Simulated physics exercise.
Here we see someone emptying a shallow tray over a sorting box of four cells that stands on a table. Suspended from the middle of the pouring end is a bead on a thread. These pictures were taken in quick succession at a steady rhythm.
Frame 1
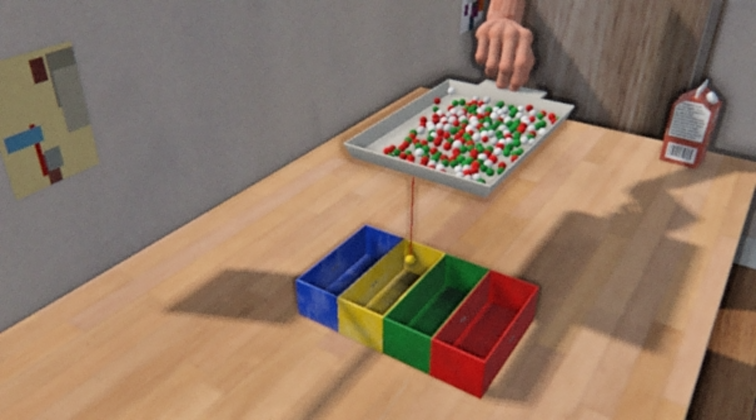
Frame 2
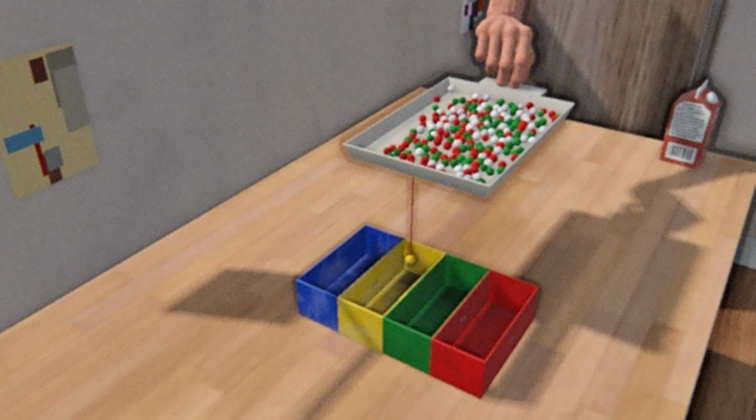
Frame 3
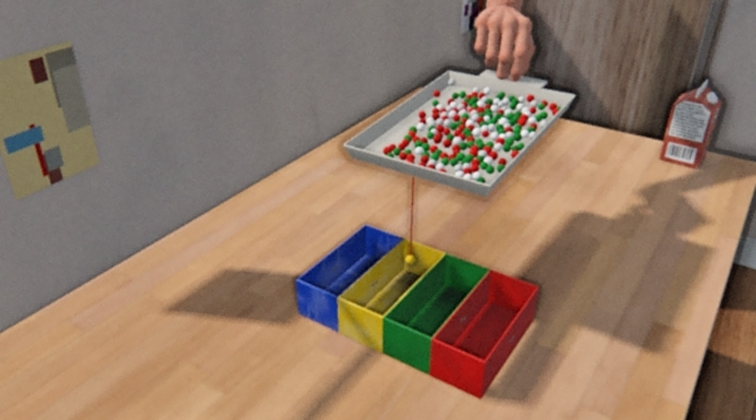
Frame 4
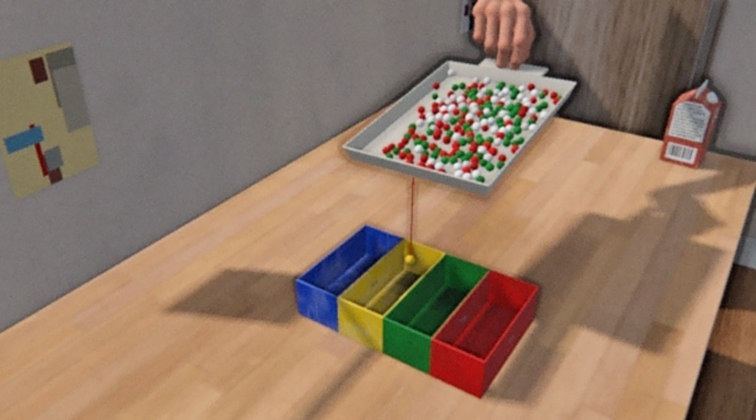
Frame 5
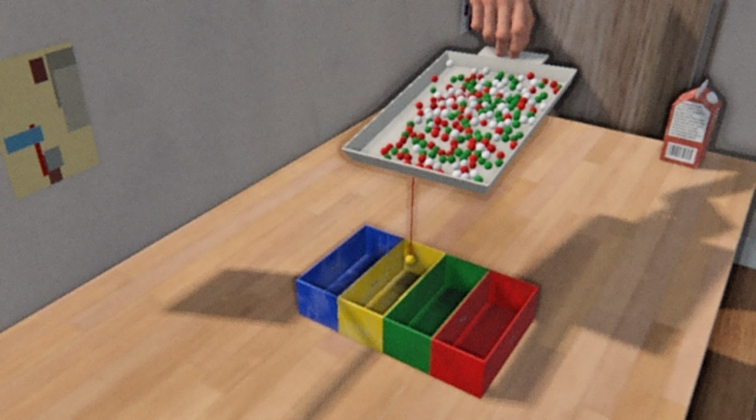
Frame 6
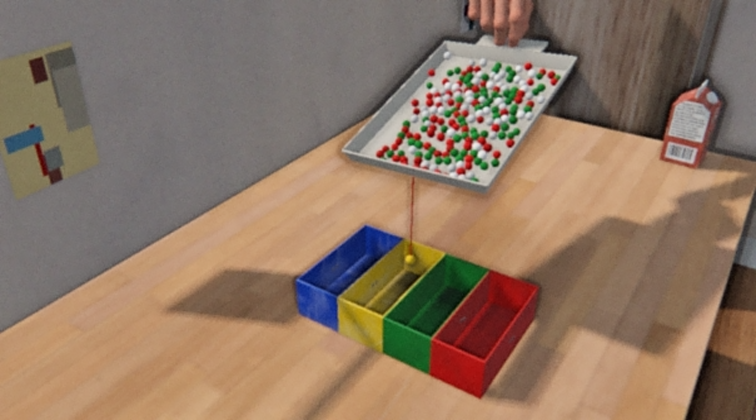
We see a hand holding a shallow tray of red, green and white beads above a box with blue, yellow, green and red cells; the hand gradually tilts the tray toward its left front corner, and the beads begin shifting.
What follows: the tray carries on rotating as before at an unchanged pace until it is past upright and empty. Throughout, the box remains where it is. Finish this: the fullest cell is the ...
... Blue one.
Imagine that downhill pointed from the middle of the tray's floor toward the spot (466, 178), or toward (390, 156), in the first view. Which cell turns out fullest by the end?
The red cell, then the blue cell.
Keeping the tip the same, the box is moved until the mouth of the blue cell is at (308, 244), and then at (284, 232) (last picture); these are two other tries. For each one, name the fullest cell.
First place: The yellow cell; second place: The cell in green.
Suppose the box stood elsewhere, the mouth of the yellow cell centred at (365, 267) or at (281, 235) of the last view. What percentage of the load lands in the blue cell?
It would be roughly 30 per cent, followed by roughly 0 per cent.
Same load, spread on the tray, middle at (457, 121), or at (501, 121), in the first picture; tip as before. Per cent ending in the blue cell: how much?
First case around 50 %, second case around 50 %.
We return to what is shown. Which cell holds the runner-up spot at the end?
Second position is held by the yellow cell.
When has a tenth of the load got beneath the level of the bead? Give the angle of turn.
Close to 55° of tilt at that moment.
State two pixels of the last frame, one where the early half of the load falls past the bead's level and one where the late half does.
Around (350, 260) and then (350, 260).
Shortly afterwards, tray tipped steeply; near two thirds on the tray; a little in the blue cell; a little in the yellow cell; only a few in the green cell; only a few in the red cell; a little falling or outside the box.
Next, tray tipped right over; near half in the blue cell; near a quarter in the yellow cell; a little in the green cell; only a few in the red cell; near a quarter falling or outside the box.
Some moments later, tray tipped past a quarter turn; near half in the blue cell; near a quarter in the yellow cell; a little in the green cell; only a few in the red cell; near a quarter falling or outside the box.
In the end, tray tipped past a quarter turn; near half in the blue cell; near a quarter in the yellow cell; a little in the green cell; only a few in the red cell; near a quarter outside the box.
